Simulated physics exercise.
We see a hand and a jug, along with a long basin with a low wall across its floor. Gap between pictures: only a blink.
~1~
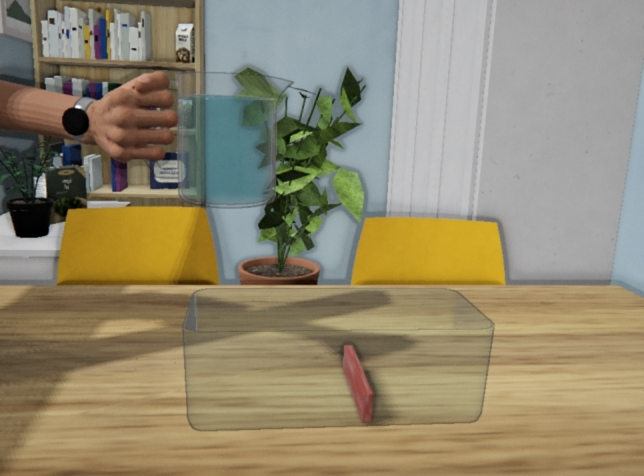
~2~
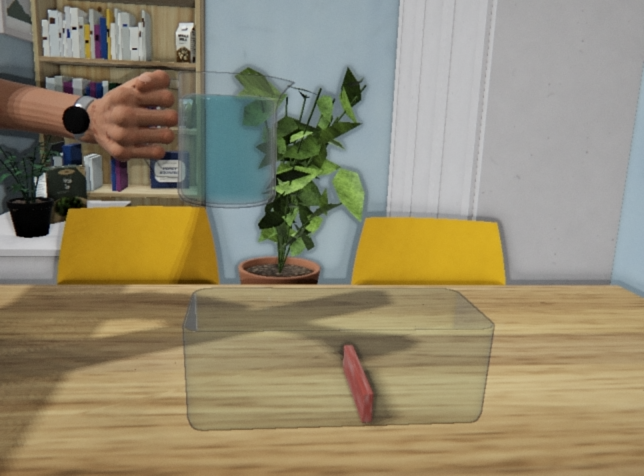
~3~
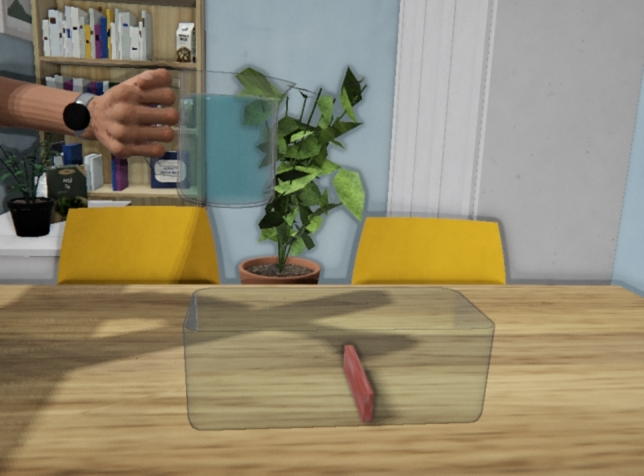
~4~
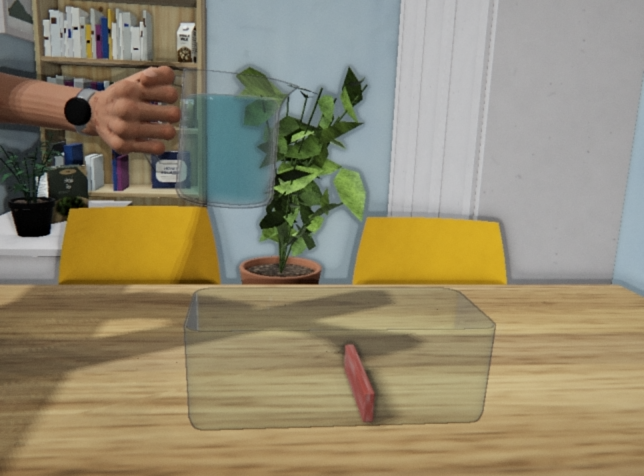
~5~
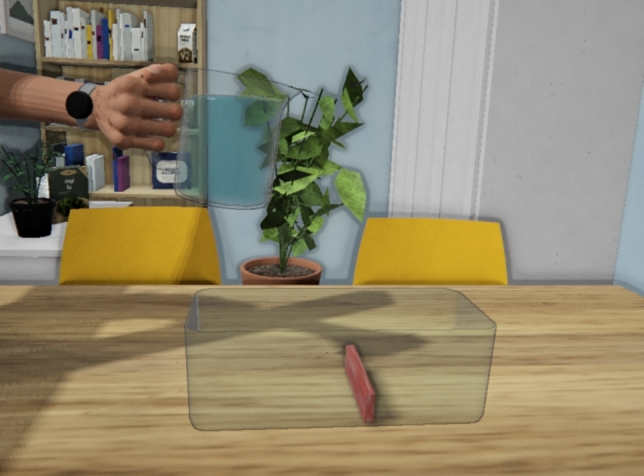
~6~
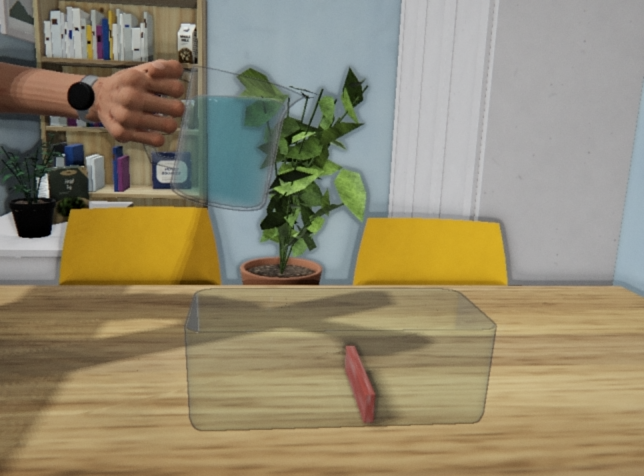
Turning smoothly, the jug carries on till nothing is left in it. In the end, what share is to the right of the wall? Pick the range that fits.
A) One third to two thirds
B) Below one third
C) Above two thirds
Option A: One third to two thirds.
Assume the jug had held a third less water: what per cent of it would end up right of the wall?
I'd say roughly 35 percent.
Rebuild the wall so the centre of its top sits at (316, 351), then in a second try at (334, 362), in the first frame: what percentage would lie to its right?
Around 95 per cent for the first, around 85 per cent for the second.
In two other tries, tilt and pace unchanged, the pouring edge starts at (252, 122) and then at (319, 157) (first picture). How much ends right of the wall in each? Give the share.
5 %, 65 %.
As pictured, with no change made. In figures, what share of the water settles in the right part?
Near 55 %.
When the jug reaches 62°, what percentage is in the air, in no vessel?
It's close to 10 %.
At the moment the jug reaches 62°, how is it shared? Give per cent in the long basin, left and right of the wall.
Left: 0 %; right: 0 %.
A moment on, the jug is tipped part way and 86 per cent is still to pour, 0 is left of the wall and 2 right of it.
Next, the jug is tipped on its side and 34 per cent is still to pour, 4 is left of the wall and 38 right of it.
Then the jug is tipped right over and 3 per cent is still to pour, 31 is left of the wall and 61 right of it.
Later the jug is tipped right over and 0 per cent is still to pour, 40 is left of the wall and 58 right of it.
In the end 41 per cent lies left of the wall, 57 right of it and 2 outside.
